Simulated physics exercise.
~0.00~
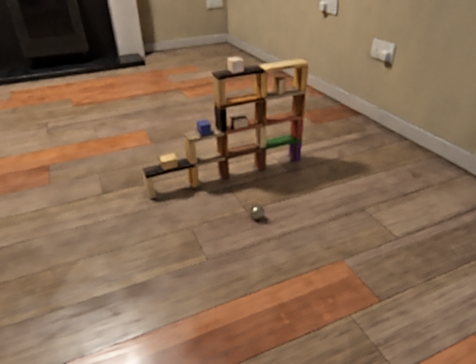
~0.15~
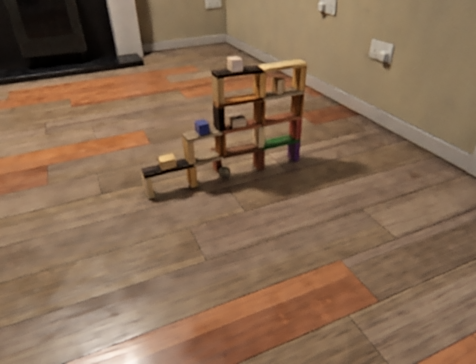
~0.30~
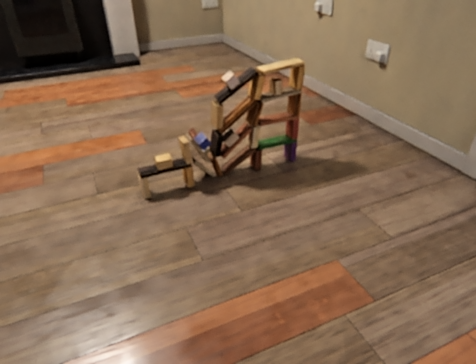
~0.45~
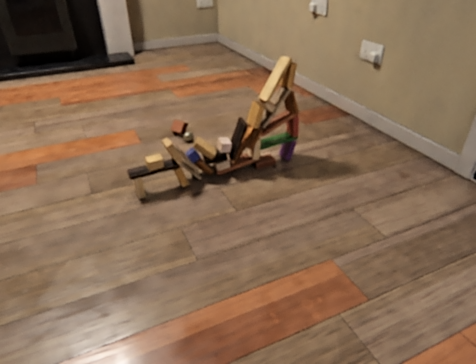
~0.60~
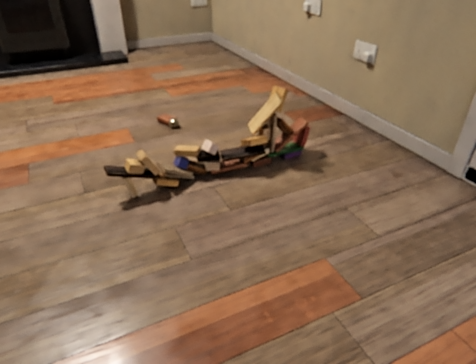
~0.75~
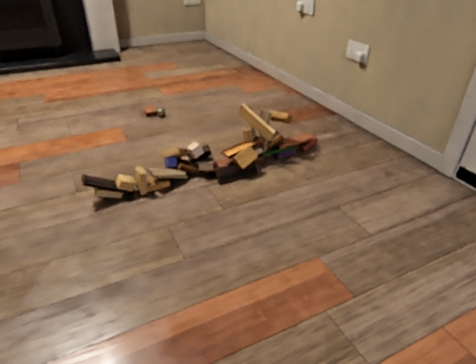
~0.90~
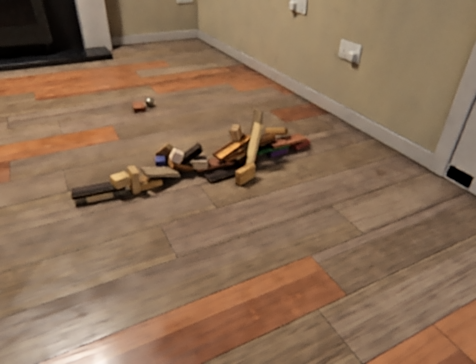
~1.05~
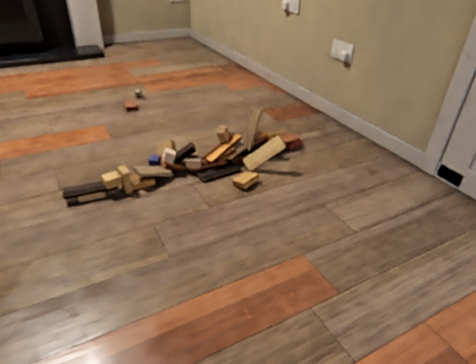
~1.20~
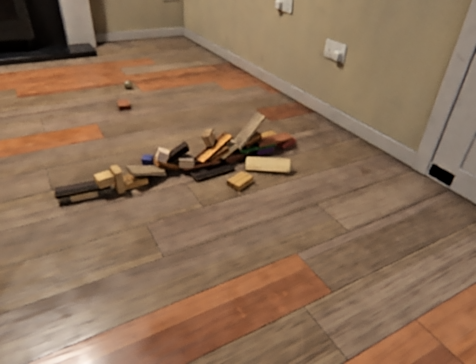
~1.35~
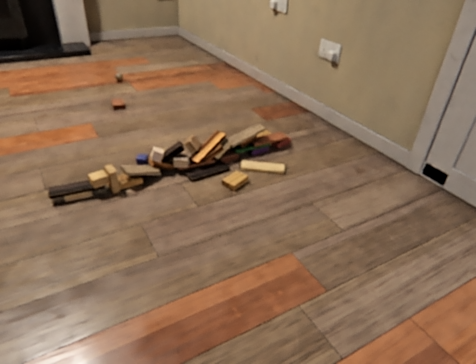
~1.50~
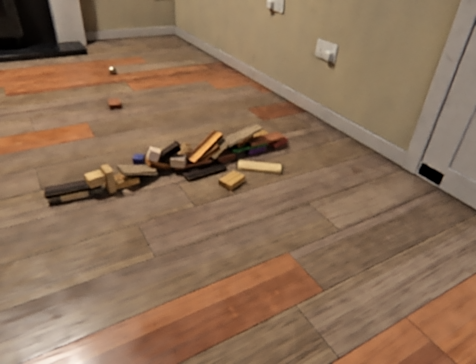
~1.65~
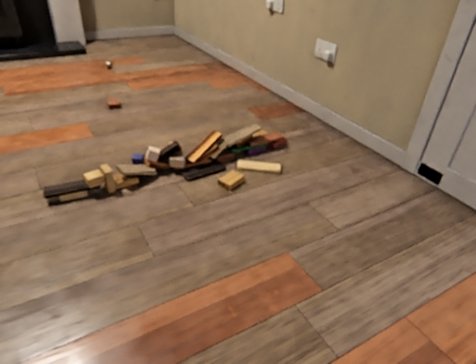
On a wood-plank floor with scattered orange boards, seen from slightly above, a stepped structure of loose wooden blocks and planks stands near a beige wall, with a blue block on a lower step and a green plank and purple post at the right. A small steel ball rolls away from the viewer into its base. The middle section folds down to the left, then the taller right side leans and drops, bringing down the red and purple posts. The ball rolls on behind toward the far wall as the view drifts right. The structure ends as a low, flattened heap, with one small reddish piece lying apart behind it.
